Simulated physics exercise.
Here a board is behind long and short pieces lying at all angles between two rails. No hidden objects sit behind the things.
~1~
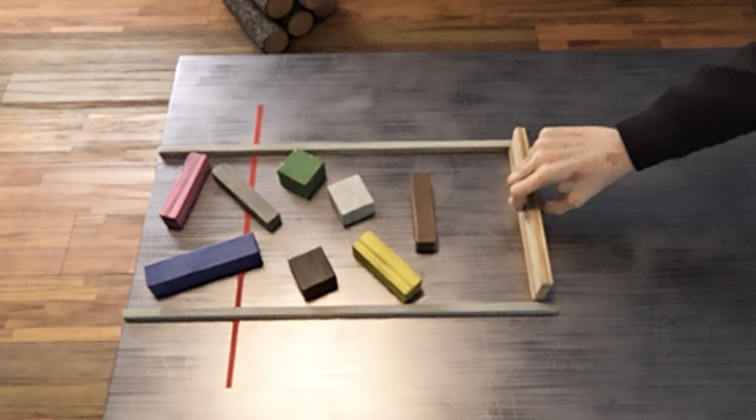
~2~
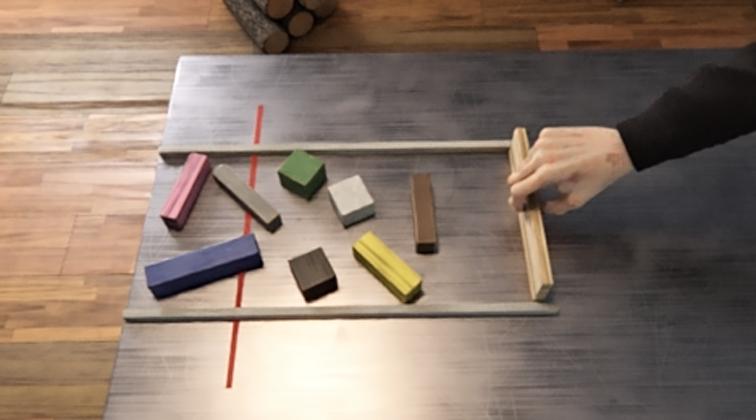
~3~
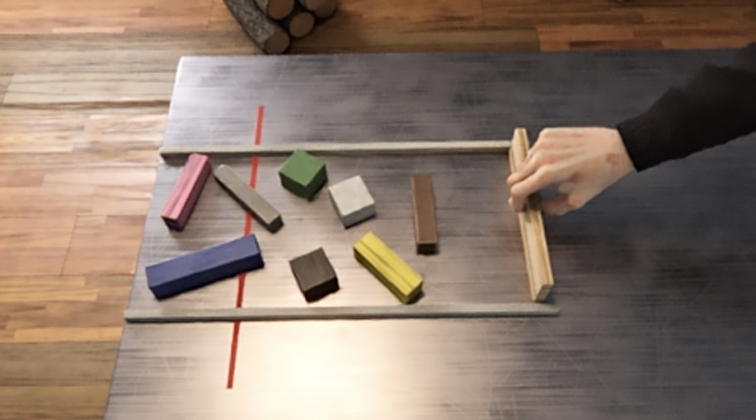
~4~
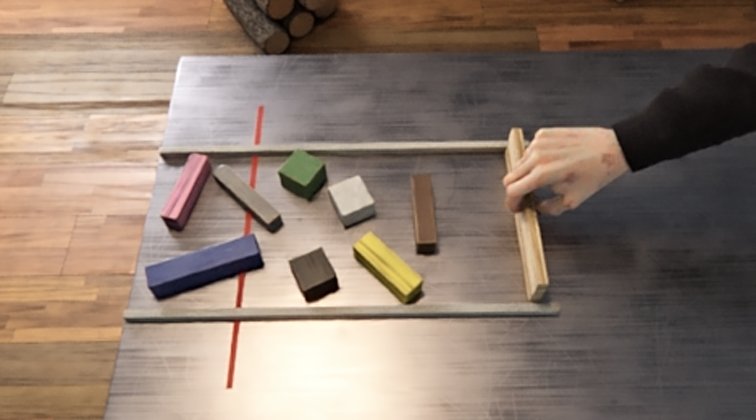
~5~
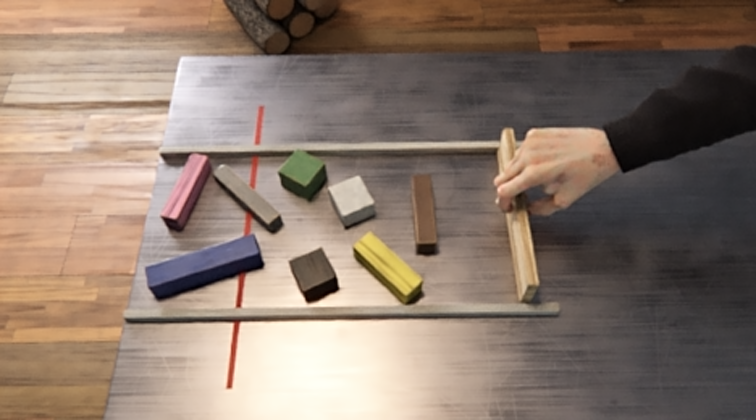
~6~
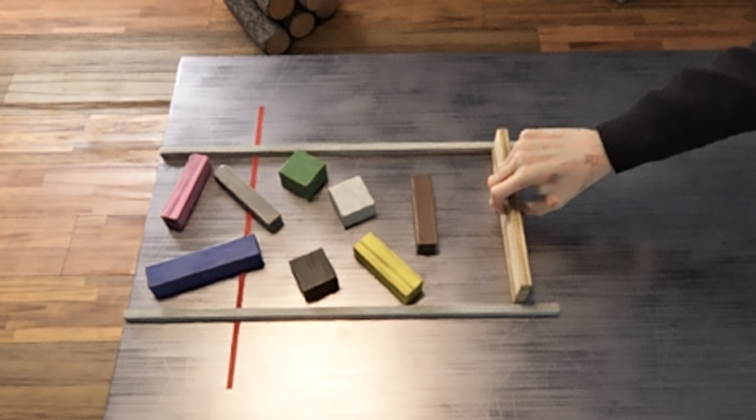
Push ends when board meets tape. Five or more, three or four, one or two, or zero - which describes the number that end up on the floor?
The push clears off nothing whatsoever.
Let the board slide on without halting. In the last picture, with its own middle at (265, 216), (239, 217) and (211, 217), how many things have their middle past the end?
Past-the-end tally - position 1: 0, position 2: 0, position 3: 2.
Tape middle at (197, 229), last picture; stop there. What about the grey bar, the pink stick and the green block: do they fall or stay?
Here the grey bar drops down while the pink stick drops down and the green block remains in place.
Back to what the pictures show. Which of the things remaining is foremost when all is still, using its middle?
Blue bar.
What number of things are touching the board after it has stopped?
Looks like 3 of them, all told.
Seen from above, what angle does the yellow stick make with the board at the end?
Angle: Around 25°.
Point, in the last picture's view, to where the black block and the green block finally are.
In the last picture the first middle sits at (187, 285) and the other at (236, 164).
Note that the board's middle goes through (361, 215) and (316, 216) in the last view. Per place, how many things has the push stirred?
At the first place 5, at the second 6.
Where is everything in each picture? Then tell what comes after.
The first picture shows pink stick (186, 190); blue bar (205, 265); grey bar (247, 197); board (529, 211); tape (247, 227).
The second picture shows blue bar (205, 265); white block (351, 201).
The third picture shows grey bar (248, 198); green block (303, 174).
The fourth picture shows pink stick (187, 191); yellow stick (387, 268).
The fifth picture shows blue bar (206, 266); board (516, 212).
The sixth picture shows pink stick (188, 191); blue bar (206, 266); grey bar (248, 198); board (510, 213); tape (248, 228).
Soon after, none off yet; pink stick at rest near (188, 191); blue bar at rest near (206, 266); grey bar at rest near (248, 198).
After that, none off yet; pink stick at rest near (187, 191); blue bar displaced a little near (180, 271); grey bar displaced a little near (220, 204).
In the end, the number that fall off is zero.
